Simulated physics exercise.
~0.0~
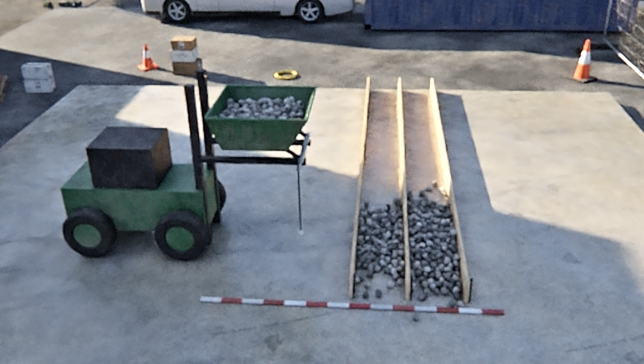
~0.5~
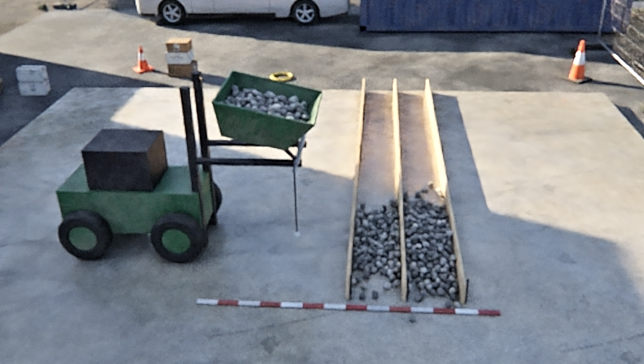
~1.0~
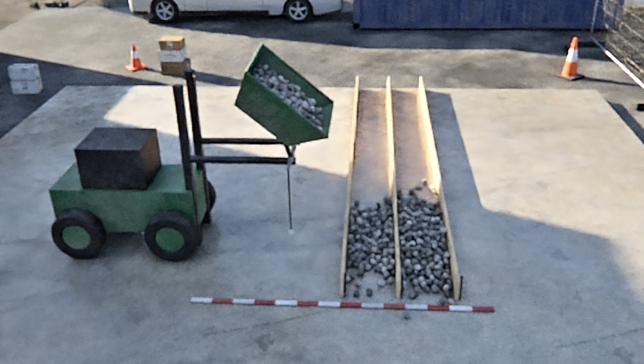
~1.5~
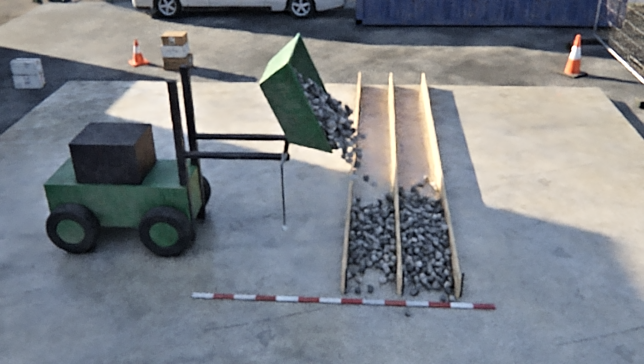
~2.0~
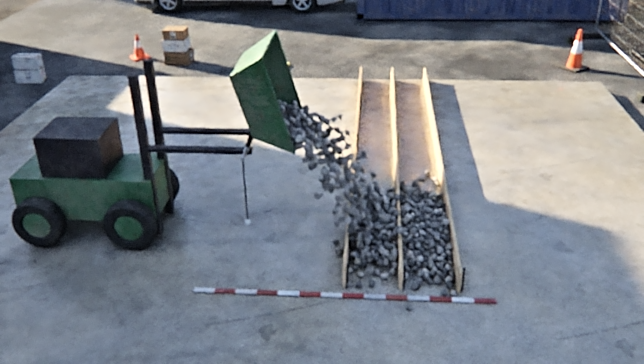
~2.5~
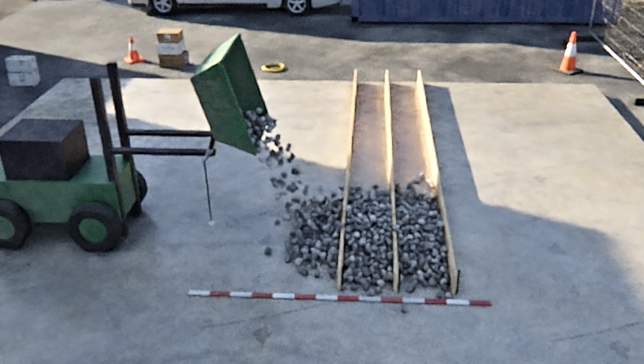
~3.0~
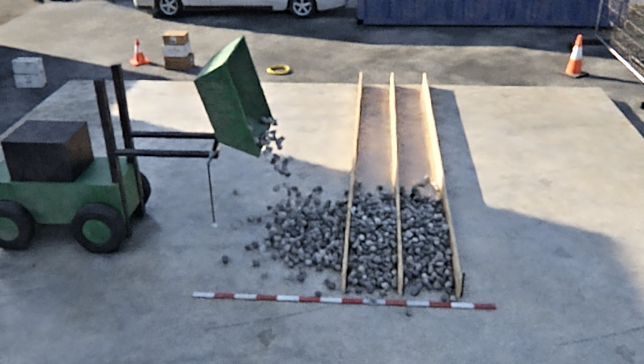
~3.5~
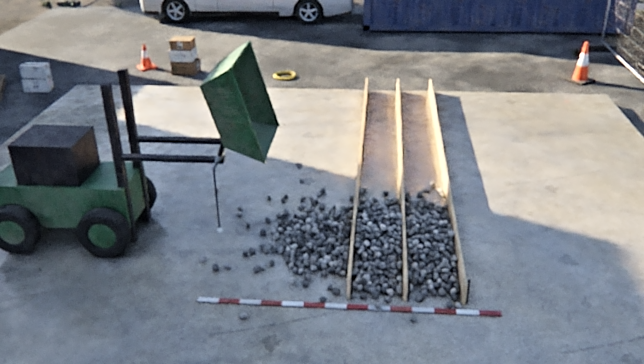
On a concrete yard, a green wheeled machine tips its raised skip of grey stones toward plank-edged bays already holding stones, then backs away to the left while they pour out, leaving the skip empty and stones scattered short of the bays and heaped in the nearer one.
